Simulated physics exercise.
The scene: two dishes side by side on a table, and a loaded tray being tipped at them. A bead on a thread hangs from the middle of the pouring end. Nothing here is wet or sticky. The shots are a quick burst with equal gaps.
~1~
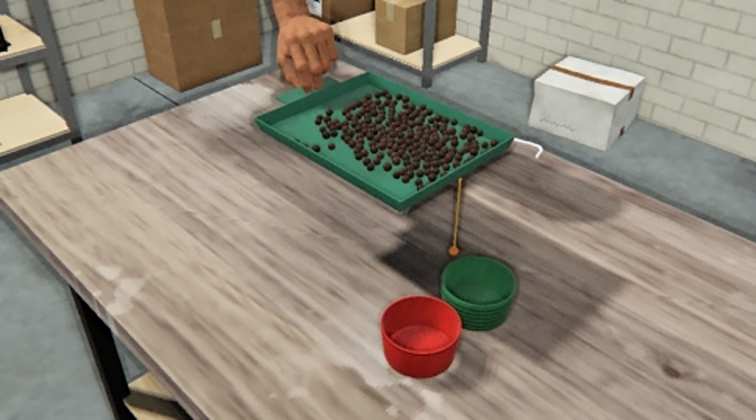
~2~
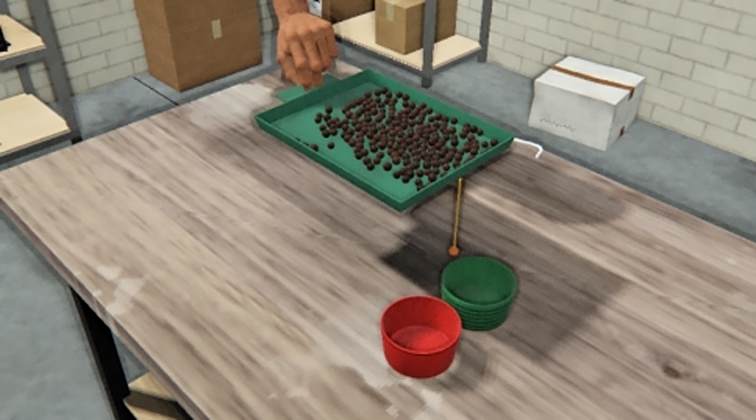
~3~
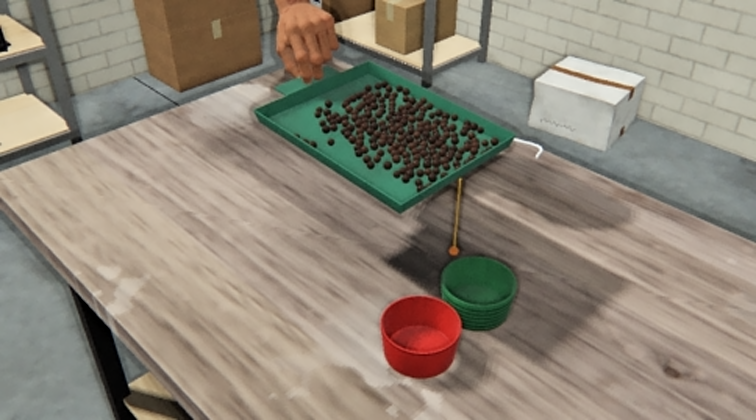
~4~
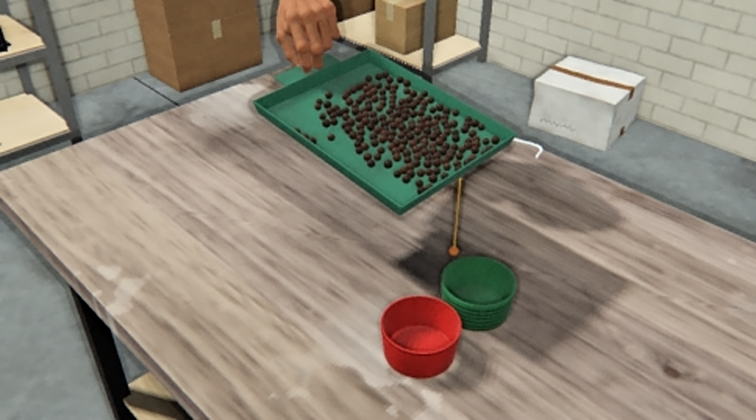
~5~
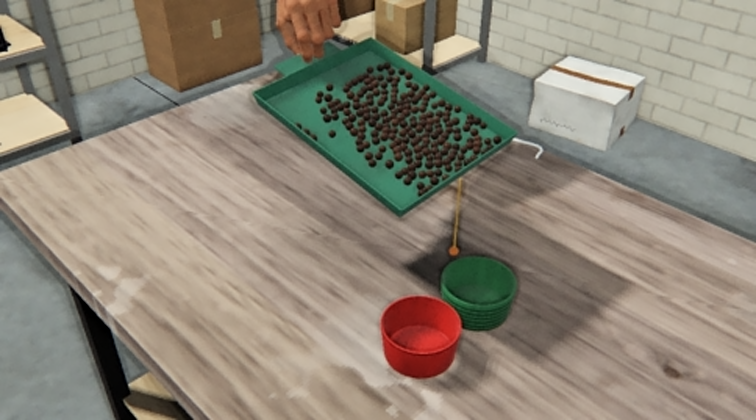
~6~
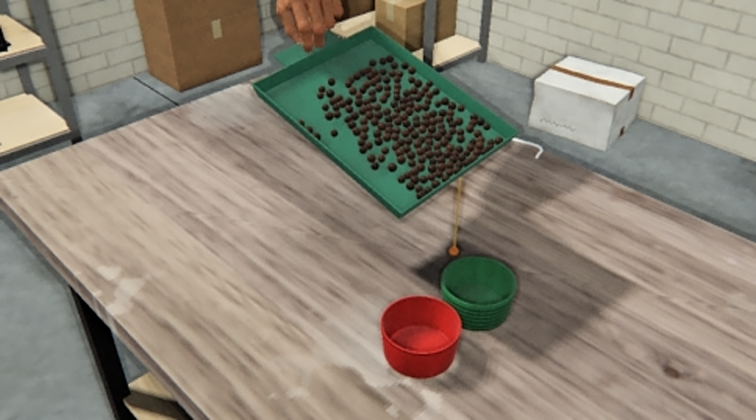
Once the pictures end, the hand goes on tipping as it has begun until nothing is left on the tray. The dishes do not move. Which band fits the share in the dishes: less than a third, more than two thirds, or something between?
In the dishes lies over two thirds of it.
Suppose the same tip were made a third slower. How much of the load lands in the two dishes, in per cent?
Some 80 per cent.
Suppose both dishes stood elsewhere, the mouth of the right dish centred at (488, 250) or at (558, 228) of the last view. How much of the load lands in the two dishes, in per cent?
The first gives 50 %, the second 0 %.
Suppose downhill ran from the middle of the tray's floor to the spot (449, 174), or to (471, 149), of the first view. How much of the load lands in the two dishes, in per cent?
First some 60, then 0 per cent.
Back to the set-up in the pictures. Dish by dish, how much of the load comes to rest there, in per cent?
Left dish: 60 %, right dish: 20 %.
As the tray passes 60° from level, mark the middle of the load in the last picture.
Roughly at (430, 182).
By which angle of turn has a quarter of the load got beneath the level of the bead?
At some 70 degrees.
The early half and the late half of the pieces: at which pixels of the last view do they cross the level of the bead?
At about (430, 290), then at (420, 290).
Shortly afterwards, tray tipped steeply; the bulk on the tray; a little in the left dish; only a few in the right dish; only a few outside both; a little in the air.
Next, tray tipped right over; only a few on the tray; near half in the left dish; near a quarter in the right dish; near a quarter outside both; a little in the air.
Some moments later, tray tipped past a quarter turn; near two thirds in the left dish; near a quarter in the right dish; near a quarter outside both.
In the end, tray tipped past a quarter turn; near two thirds in the left dish; near a quarter in the right dish; near a quarter outside both.
